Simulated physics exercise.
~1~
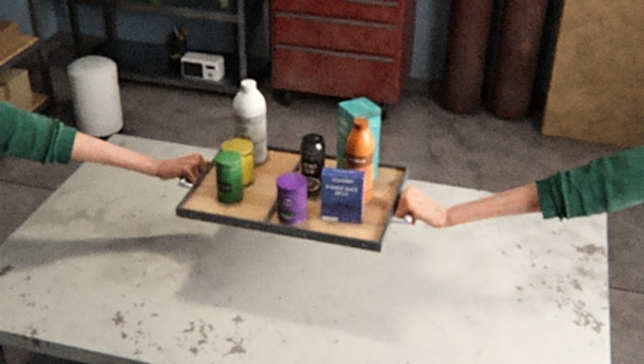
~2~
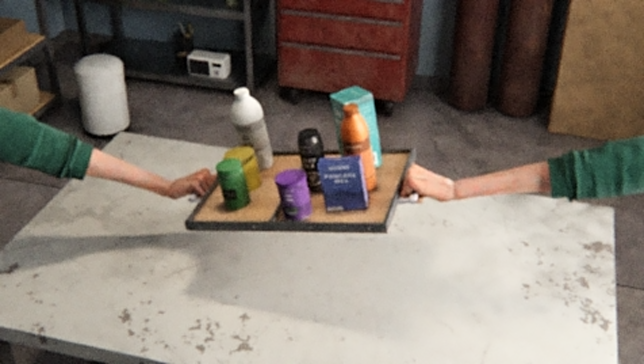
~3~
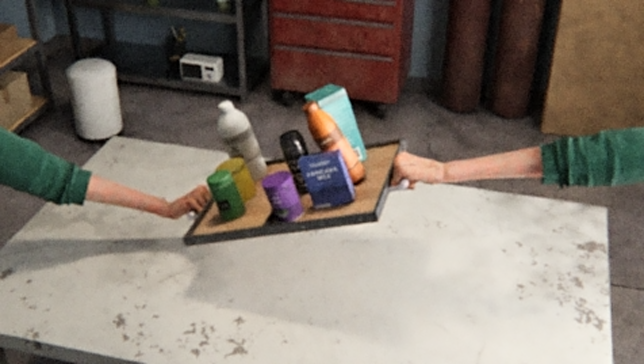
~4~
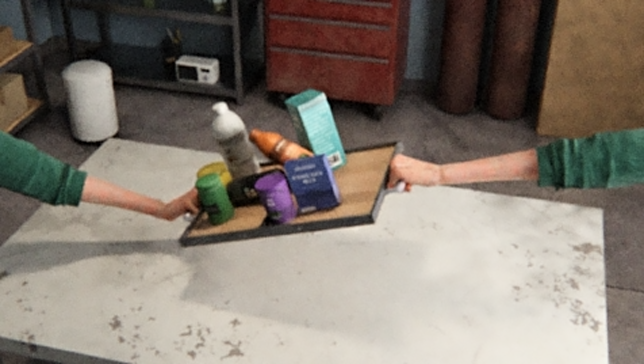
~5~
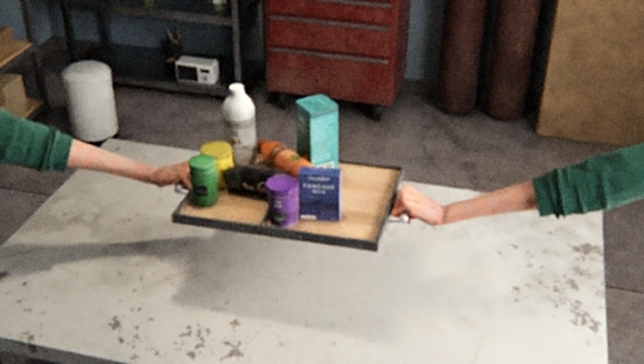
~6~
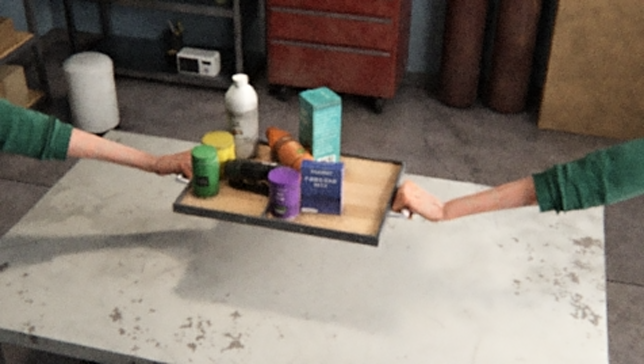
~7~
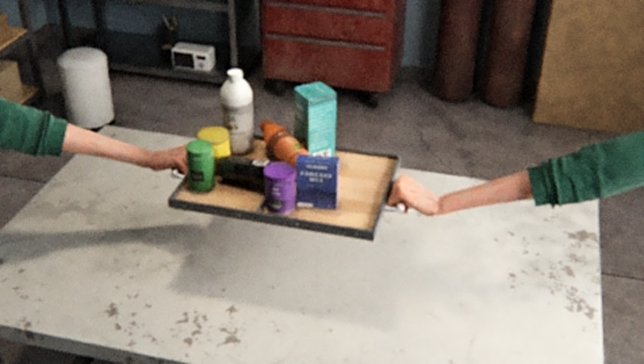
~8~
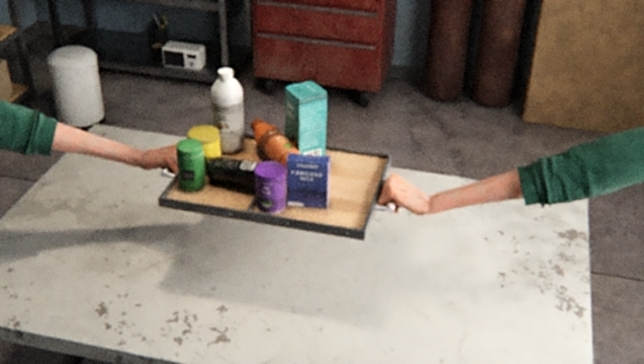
The footage shows two hands holding a tray of bottles, tins and cartons above a worn table, then tipping it left edge down so the items lean and the orange bottle and black can topple. The tray is levelled, leaving those two lying down and the others upright.
